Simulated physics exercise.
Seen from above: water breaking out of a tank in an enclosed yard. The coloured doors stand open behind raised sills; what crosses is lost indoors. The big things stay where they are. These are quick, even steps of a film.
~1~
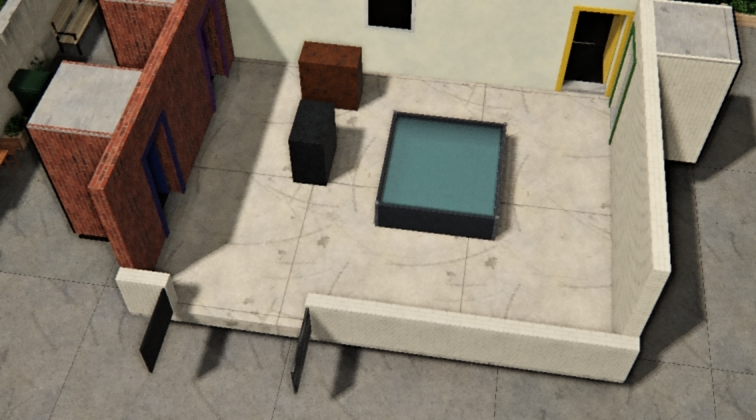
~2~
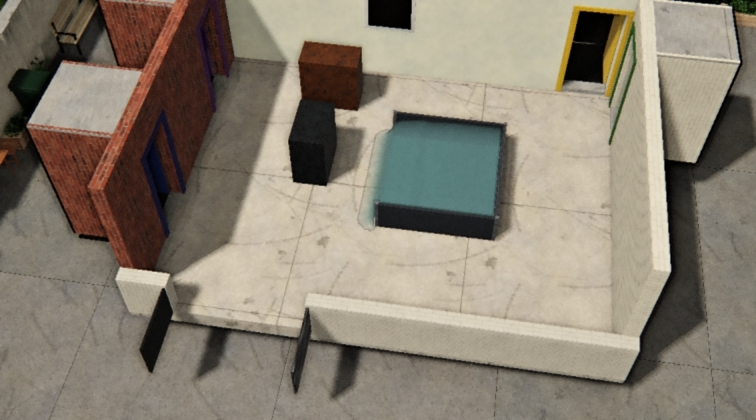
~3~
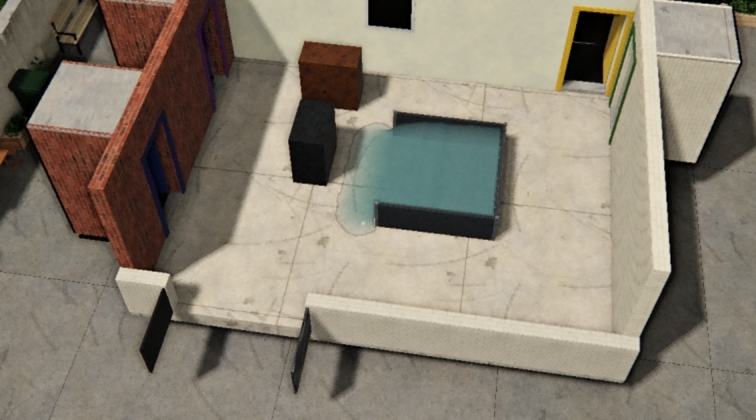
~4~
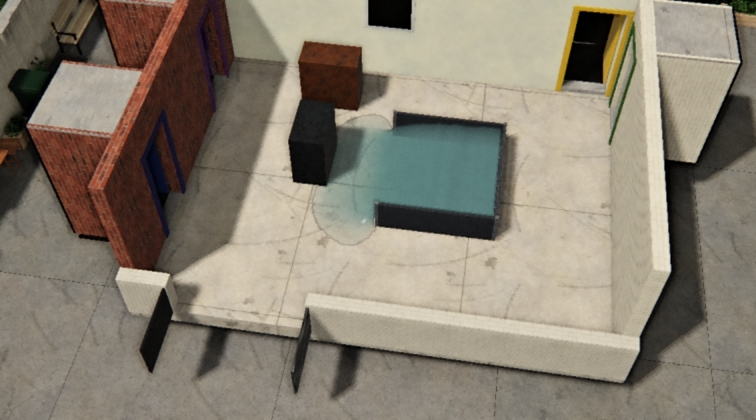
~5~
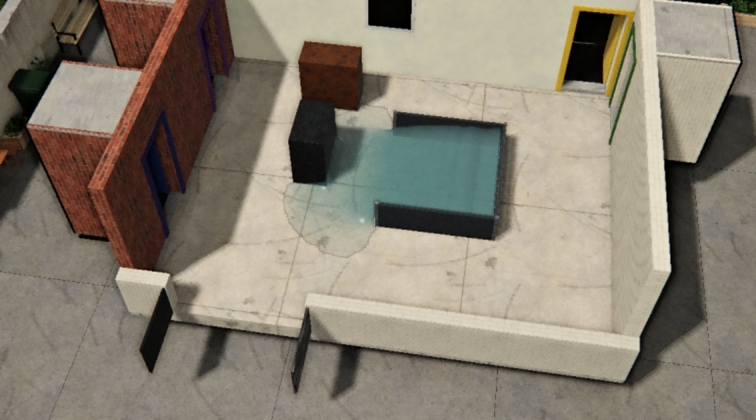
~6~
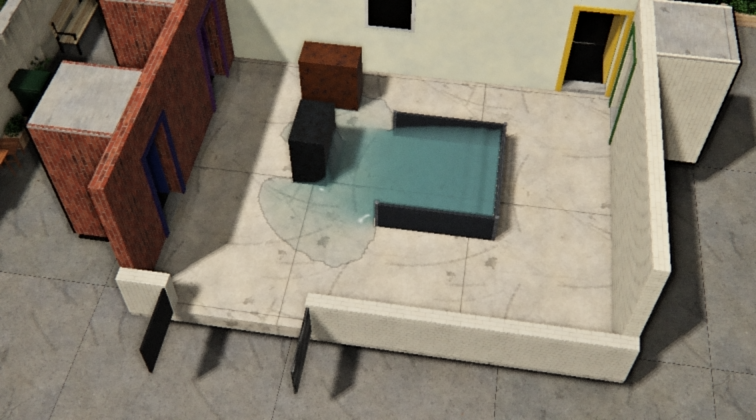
To begin with, a dark-rimmed tank of blue-green water sits still in a walled yard seen from above, near a black block and a brown one. Its left side opens and water pours out leftward, spreading around the black block and fanning across the pale floor toward the lower left.
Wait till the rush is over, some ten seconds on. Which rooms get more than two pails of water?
One by one: The blue door takes more than that; the purple door takes more than that; the yellow door stays under that; the green door stays under that.
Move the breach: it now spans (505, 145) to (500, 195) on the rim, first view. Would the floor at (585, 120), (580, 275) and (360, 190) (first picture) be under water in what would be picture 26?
In that order: Covered, wet, clear.
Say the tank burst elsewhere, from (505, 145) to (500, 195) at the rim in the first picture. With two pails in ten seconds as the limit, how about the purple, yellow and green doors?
My reading: Purple door takes less, yellow door goes over, green door lets more in.
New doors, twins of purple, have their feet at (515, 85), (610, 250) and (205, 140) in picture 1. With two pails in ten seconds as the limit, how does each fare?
One after the other: Is under, lets less in, is over.
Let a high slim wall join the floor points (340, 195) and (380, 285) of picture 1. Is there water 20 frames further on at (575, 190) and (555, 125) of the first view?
In turn: Free of water, free of water.
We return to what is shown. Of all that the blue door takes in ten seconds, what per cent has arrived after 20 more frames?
I make it 55 per cent.
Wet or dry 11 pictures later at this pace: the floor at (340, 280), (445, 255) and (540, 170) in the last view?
One after the other: No water, clear, clear.
A moment on, water covers 25 % of the floor; the blue door wet at the sill, nothing in, the purple door not reached, the yellow door not reached, the green door not reached.
Next, water covers 40 % of the floor; the blue door over two buckets in, the purple door over two buckets in, the yellow door not reached, the green door not reached.
Then, water covers 50 % of the floor; the blue door far over two buckets in, the purple door far over two buckets in, the yellow door not reached, the green door not reached.
Later, water covers 65 % of the floor; the blue door far over two buckets in, the purple door far over two buckets in, the yellow door wet at the sill, nothing in, the green door wet at the sill, nothing in.
In the end, water covers 75 % of the floor; the blue door far over two buckets in, the purple door far over two buckets in, the yellow door wet at the sill, nothing in, the green door wet at the sill, nothing in.
